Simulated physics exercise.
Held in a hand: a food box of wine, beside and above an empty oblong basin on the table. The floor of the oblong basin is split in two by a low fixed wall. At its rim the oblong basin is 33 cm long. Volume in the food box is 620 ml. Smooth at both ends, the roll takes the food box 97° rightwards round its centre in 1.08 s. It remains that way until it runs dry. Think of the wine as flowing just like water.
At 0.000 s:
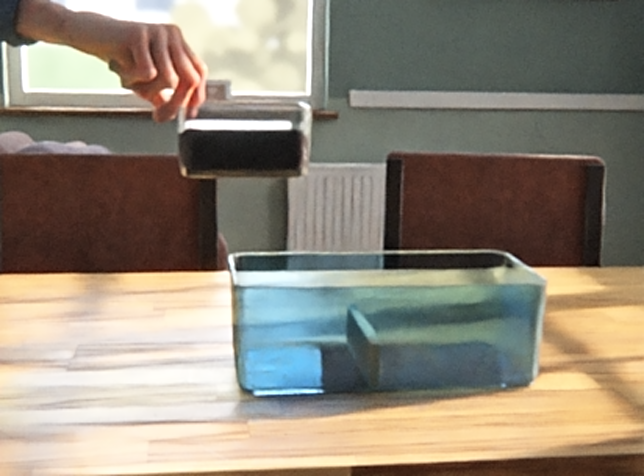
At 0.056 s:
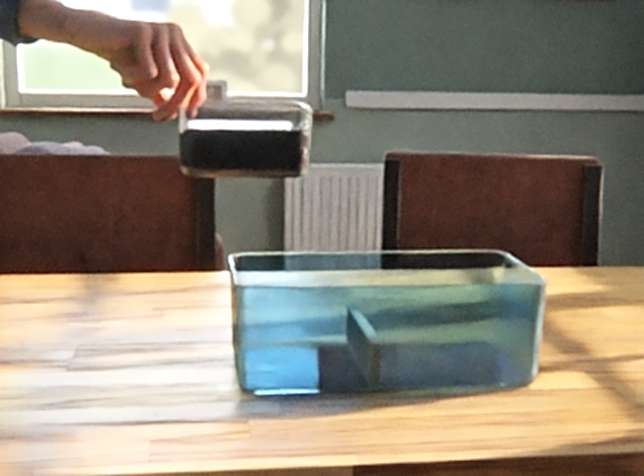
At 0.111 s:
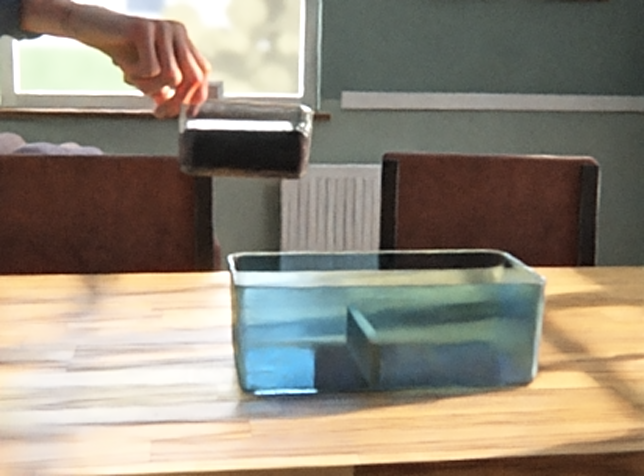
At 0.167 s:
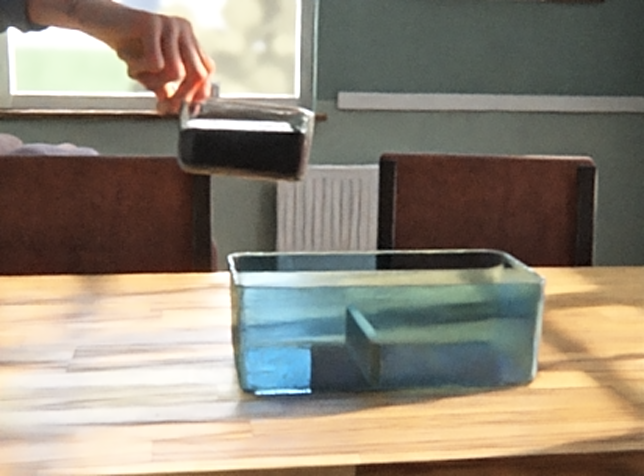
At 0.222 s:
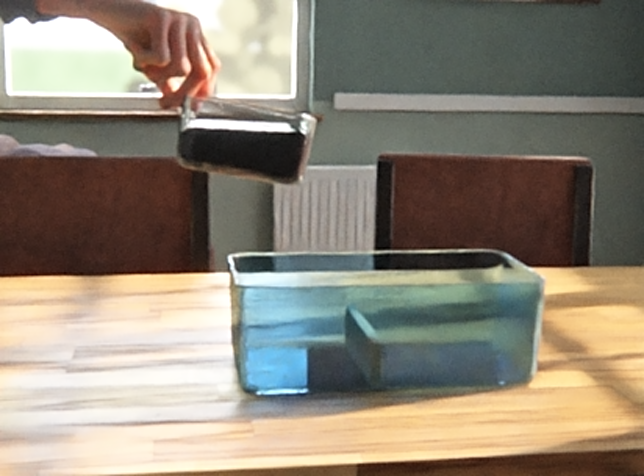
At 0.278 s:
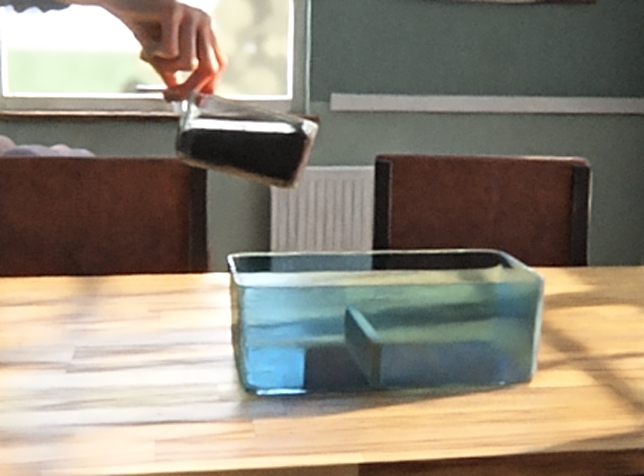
The clip shows a hand holding a small clear food box of dark liquid above and to the left of an empty oblong glass basin on a wooden table, slowly tilting the box rightwards while the basin stays still.
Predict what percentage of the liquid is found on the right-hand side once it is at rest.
About 48 % is on the right.
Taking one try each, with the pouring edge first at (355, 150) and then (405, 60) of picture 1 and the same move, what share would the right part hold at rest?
Respectively 80 and 95 %.
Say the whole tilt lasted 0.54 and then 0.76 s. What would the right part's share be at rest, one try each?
25 and 40 %.
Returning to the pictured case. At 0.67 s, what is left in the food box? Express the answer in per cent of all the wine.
Roughly 54 per cent.
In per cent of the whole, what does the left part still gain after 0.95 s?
That works out to roughly 22 per cent of the whole.
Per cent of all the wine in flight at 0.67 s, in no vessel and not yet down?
Around 36 percent.
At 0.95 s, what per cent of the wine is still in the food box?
14 in a hundred, give or take.
After 0.67 s the tilt is 66° and 53 per cent is still to pour, 7 is left of the wall and 5 right of it.
After 0.95 s the tilt is 94° and 14 per cent is still to pour, 29 is left of the wall and 47 right of it.
After 1.25 s the tilt is 97° and 2 per cent is still to pour, 47 is left of the wall and 48 right of it.
After 1.58 s the tilt is 97° and 0 per cent is still to pour, 51 is left of the wall and 48 right of it.
In the end 51 per cent lies left of the wall, 48 right of it and 1 outside.
